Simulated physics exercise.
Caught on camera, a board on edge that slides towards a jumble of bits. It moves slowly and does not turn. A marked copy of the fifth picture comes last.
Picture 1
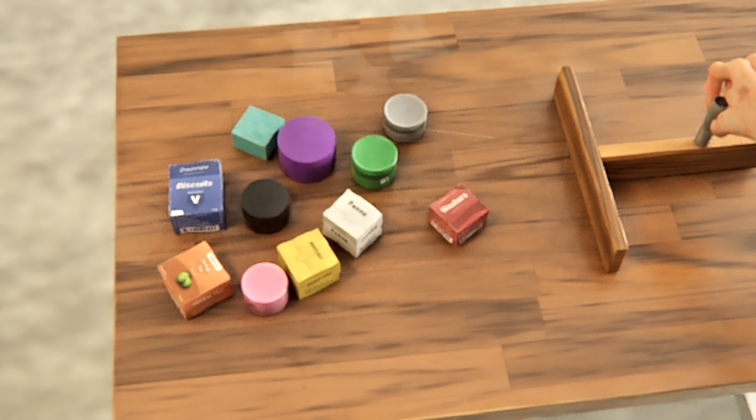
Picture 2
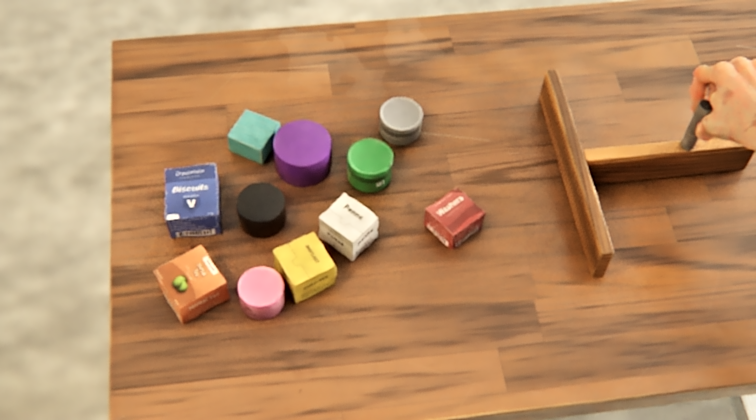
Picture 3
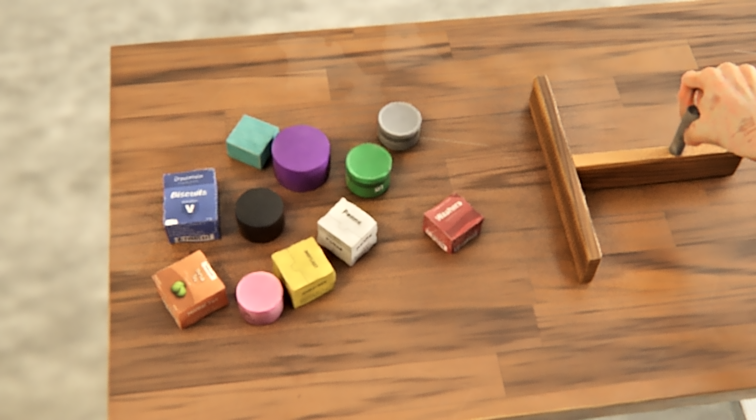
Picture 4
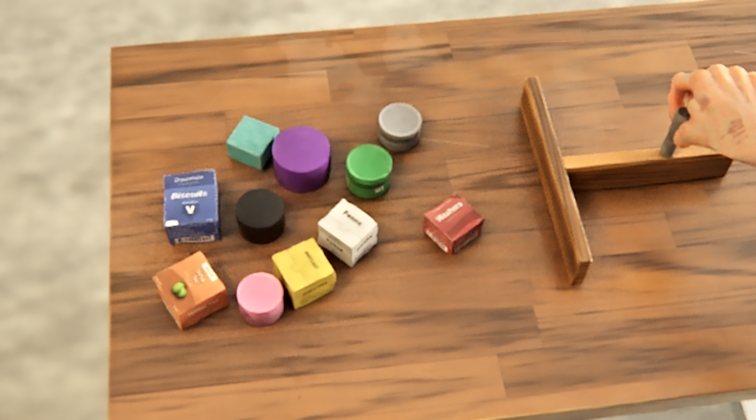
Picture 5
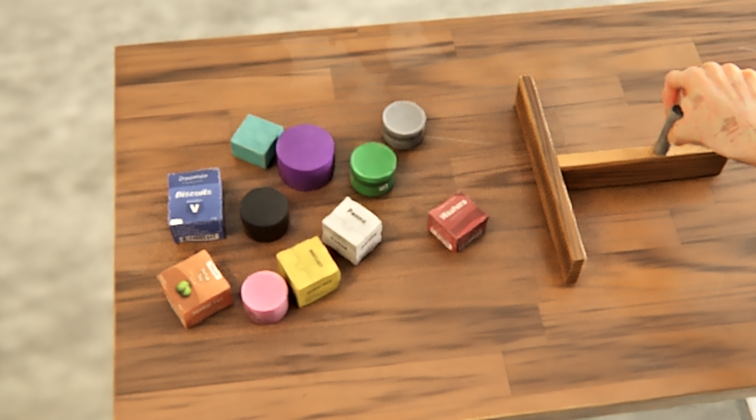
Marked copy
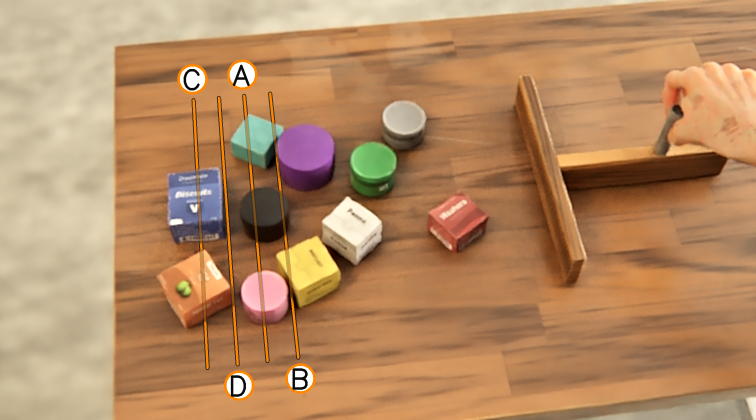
A wooden board standing on edge slid slowly left across the table, pushed by a hand gripping its handle, towards a loose cluster of colourful little boxes and round tubs that stayed put.
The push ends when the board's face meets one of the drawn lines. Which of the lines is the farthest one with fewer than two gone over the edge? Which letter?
It should halt at C.
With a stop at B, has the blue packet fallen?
No.
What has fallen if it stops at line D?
The blue packet goes over.
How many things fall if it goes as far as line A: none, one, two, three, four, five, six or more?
By then, none.
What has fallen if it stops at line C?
It is the blue packet.
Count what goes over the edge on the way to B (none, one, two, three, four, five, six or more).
In all, none.
On the marked copy, A at (255, 217); B at (283, 214); C at (200, 223); D at (228, 220).
With C. Early on, board (428, 173); grey jar (385, 127); red box (403, 221).
Further on, board (302, 186); blue packet (164, 200); black pot (213, 212).
At the end, board (201, 196); blue packet over the edge; orange packet (125, 314); one fallen.
As for the rest, A is within the limit but short; B is within the limit but short; D is within the limit but short.
